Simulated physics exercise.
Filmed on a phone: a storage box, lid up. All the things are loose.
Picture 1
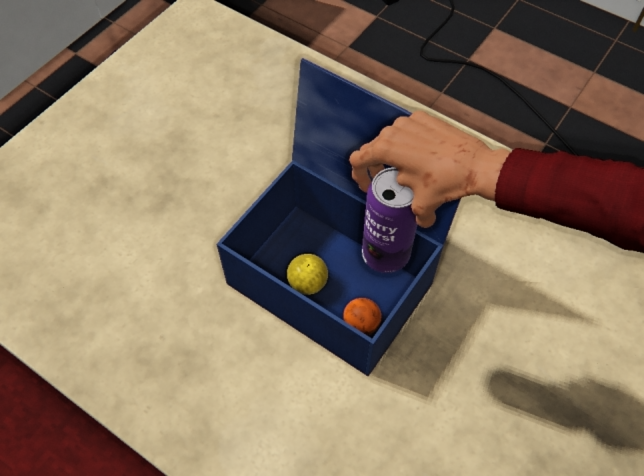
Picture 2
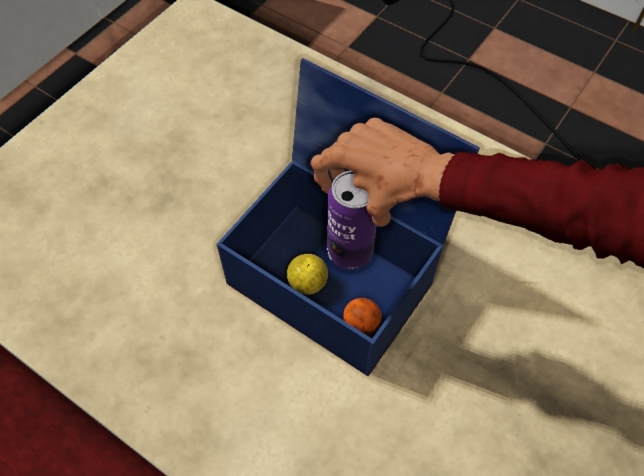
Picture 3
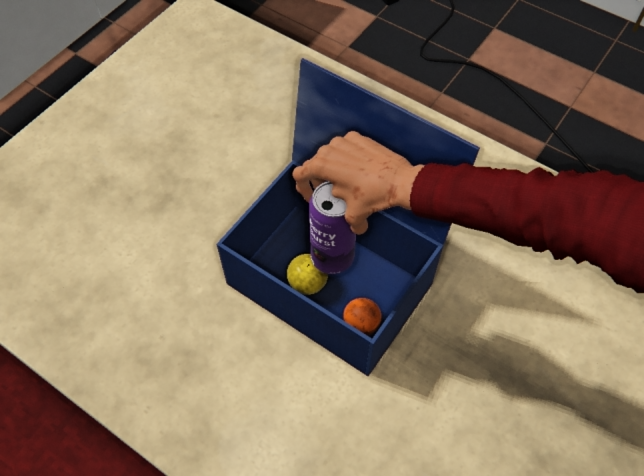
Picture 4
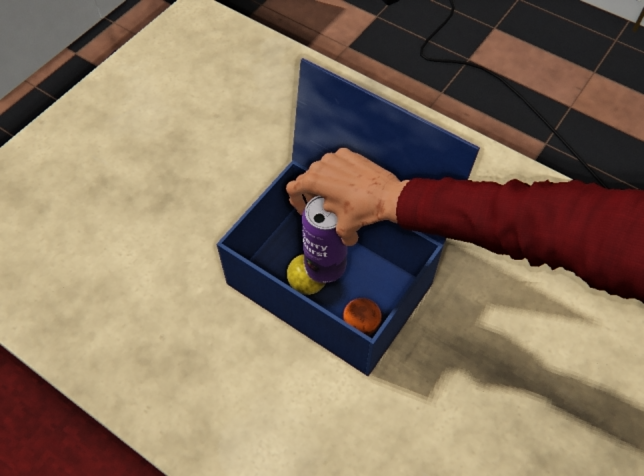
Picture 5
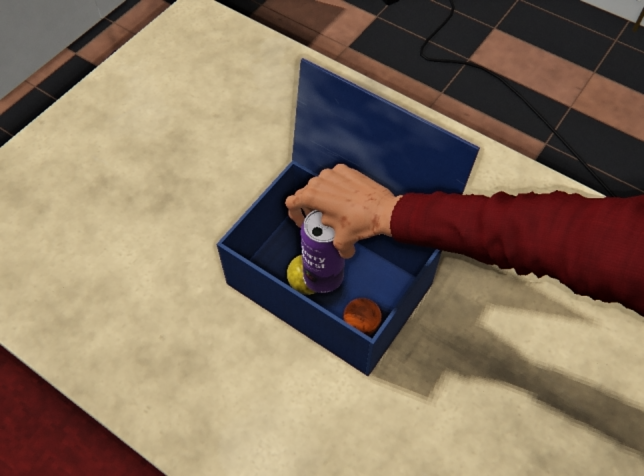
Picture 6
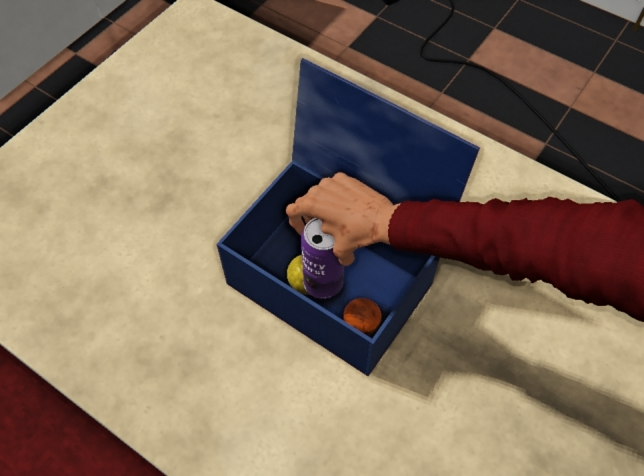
A hand in a red sleeve moved a purple can leftward and down into an open blue box, lowering it beside a yellow ball, while an orange ball stayed still near the front corner.
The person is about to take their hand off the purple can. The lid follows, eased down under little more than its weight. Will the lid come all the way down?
As it turns out, it closes.
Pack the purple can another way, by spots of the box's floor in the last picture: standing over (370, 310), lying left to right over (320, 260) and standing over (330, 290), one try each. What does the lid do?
First, it shuts flat; second, it closes; third, it sits on the rim.
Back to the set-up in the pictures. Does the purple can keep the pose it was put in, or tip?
The purple can tips.
Then, 0.60 s later than the last frame, purple can tilted by 67° near (359, 274); yellow apple moved about its own width.
Then, 1.30 s later than the last frame, lid 77° above the rim; purple can on its side near (357, 280); yellow apple moved about its own width; orange ball moved a little.
Then, 2.10 s later than the last frame, lid 25° above the rim; purple can on its side near (357, 281); yellow apple moved about its own width; orange ball moved a little.
When it is over, lid shut; lying over in the box, purple can; moved from the start, yellow apple; orange ball as before. End places, in pixels of the last picture, purple can near (357, 282).
